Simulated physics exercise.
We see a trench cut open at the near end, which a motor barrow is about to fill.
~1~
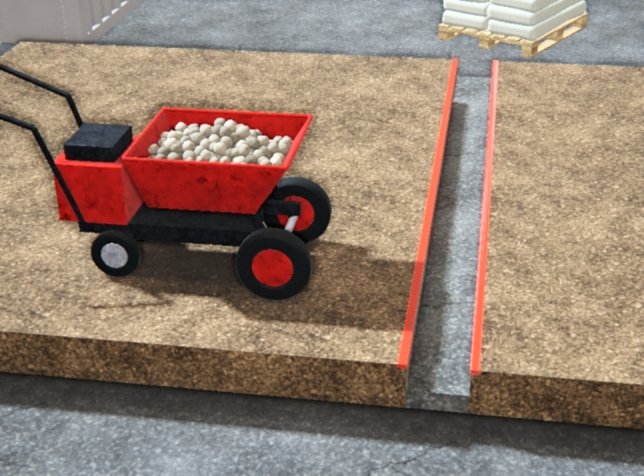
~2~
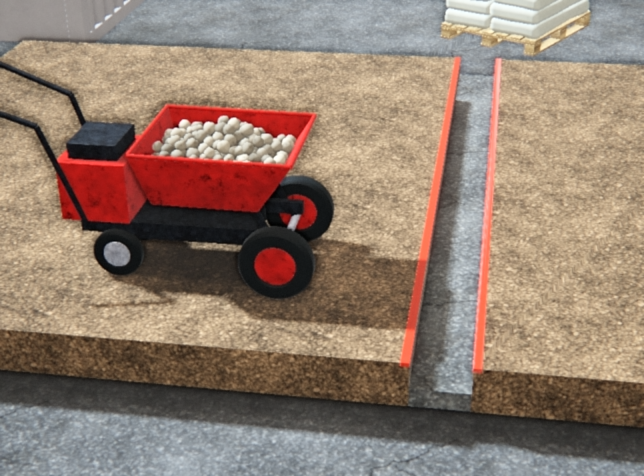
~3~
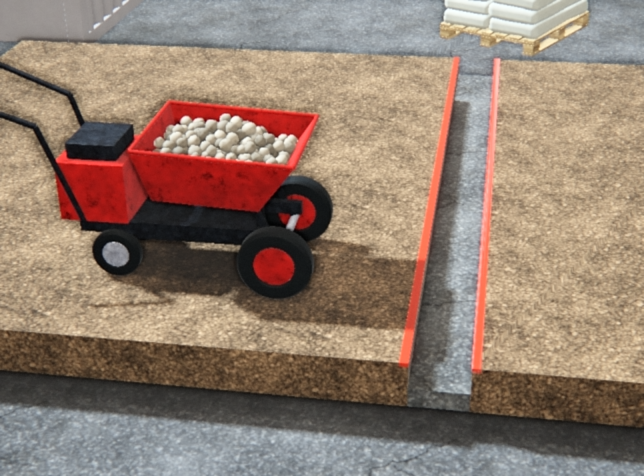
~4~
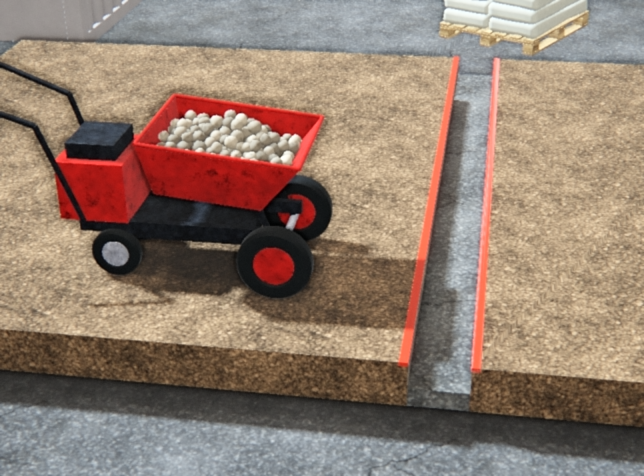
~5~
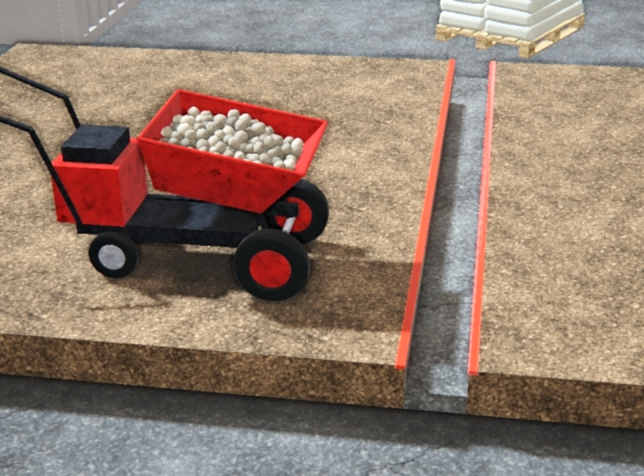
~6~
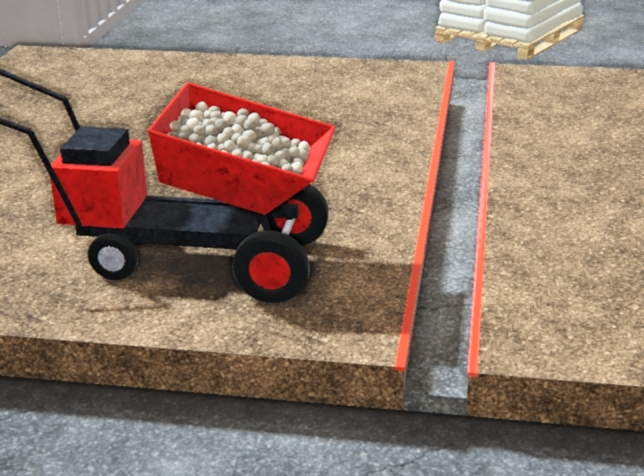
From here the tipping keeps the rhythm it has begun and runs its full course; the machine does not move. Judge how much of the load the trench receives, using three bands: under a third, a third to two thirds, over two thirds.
The trench receives over two thirds of the load.
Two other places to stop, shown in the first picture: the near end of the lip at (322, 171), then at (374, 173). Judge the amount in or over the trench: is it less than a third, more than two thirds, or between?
Above two thirds; below one third.
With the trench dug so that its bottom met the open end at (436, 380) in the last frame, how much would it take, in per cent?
About 60 per cent.
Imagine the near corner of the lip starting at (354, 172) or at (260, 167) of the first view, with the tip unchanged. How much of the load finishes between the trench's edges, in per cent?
Result: 40 in a hundred, then 50 in a hundred.
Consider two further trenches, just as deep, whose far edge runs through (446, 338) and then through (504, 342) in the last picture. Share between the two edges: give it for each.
The first case gives around 50 percent, and the second around 80 percent.
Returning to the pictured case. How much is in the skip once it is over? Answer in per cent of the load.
It comes out at some 0 in a hundred.
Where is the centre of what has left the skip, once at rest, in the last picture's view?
Centre at rest: Close to (437, 283).
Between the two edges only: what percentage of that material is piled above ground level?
Roughly 20 %.
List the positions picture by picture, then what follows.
Lip of the skip (286, 168), level; top of the load (226, 145), river pebbles; first edge of the trench (408, 332); far edge (477, 338), the trench under half as wide as the skip, and about half as deep as wide, in the first frame.
Lip of the skip (290, 167), level; top of the load (229, 143), in the second frame.
Lip of the skip (293, 168), tipped barely; top of the load (220, 137), in the third frame.
Lip of the skip (299, 169), tipped a little; top of the load (208, 130), in the fourth frame.
Lip of the skip (303, 175), tipped a little; top of the load (207, 136), in the fifth frame.
Lip of the skip (312, 181), tipped clearly; top of the load (208, 125); first edge of the trench (405, 335); far edge (475, 340), in the sixth frame.
Just after the last frame, skip tipped steeply; every one in the skip.
A moment on, skip tipped right over; the larger part in the skip; about a tenth short of the trench; about a tenth in or heaped over the trench; about a tenth falling.
Further on, skip tipped right over; about a tenth in the skip; roughly a quarter short of the trench; roughly two thirds in or heaped over the trench; just a few beyond it.
When it is over, skip tipped right over; roughly a quarter short of the trench; the larger part in or heaped over the trench; just a few beyond it.
